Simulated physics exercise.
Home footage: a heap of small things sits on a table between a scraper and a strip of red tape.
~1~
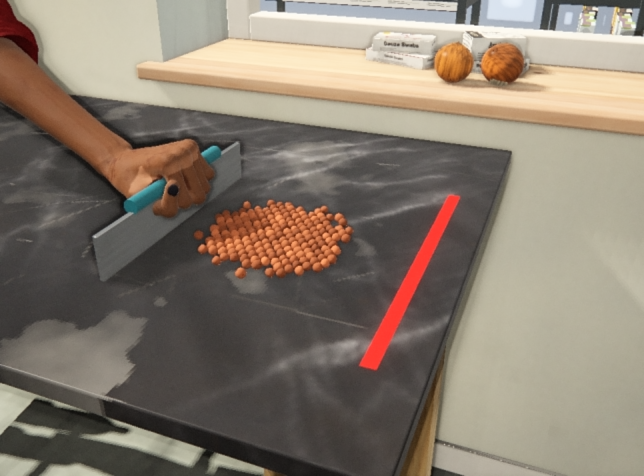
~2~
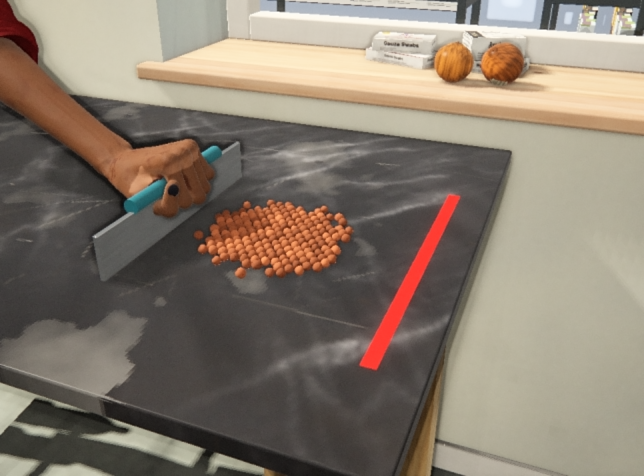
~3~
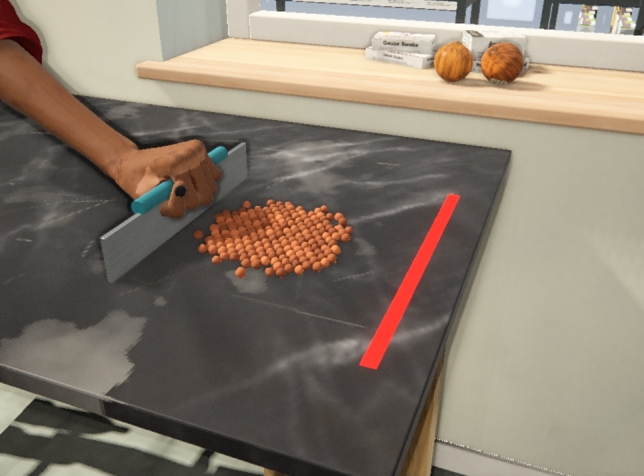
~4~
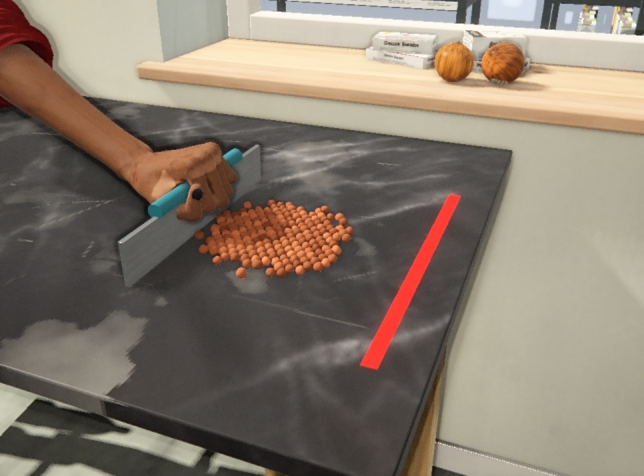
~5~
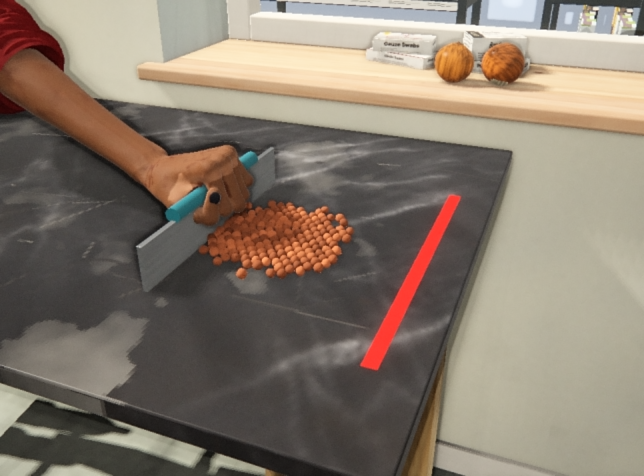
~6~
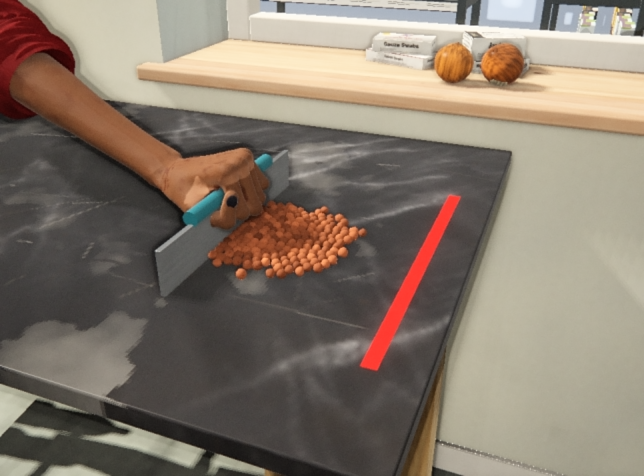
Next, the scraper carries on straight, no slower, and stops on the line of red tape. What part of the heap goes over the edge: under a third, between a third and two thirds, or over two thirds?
Heap lost: One third up to two.
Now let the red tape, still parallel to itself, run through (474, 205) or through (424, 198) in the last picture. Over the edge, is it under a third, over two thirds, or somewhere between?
More than two thirds, then below one third.
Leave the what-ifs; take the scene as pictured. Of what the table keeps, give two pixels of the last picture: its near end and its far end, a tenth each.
You'd mark the near end at (420, 320) and the far end at (458, 226).
Soon, scraper still moving, near (330, 208); heap all on the table, its front near (428, 267).
A while on, scraper stopped at the red tape; heap about half over the edge.
Finally, scraper stopped at the red tape; heap about half over the edge.
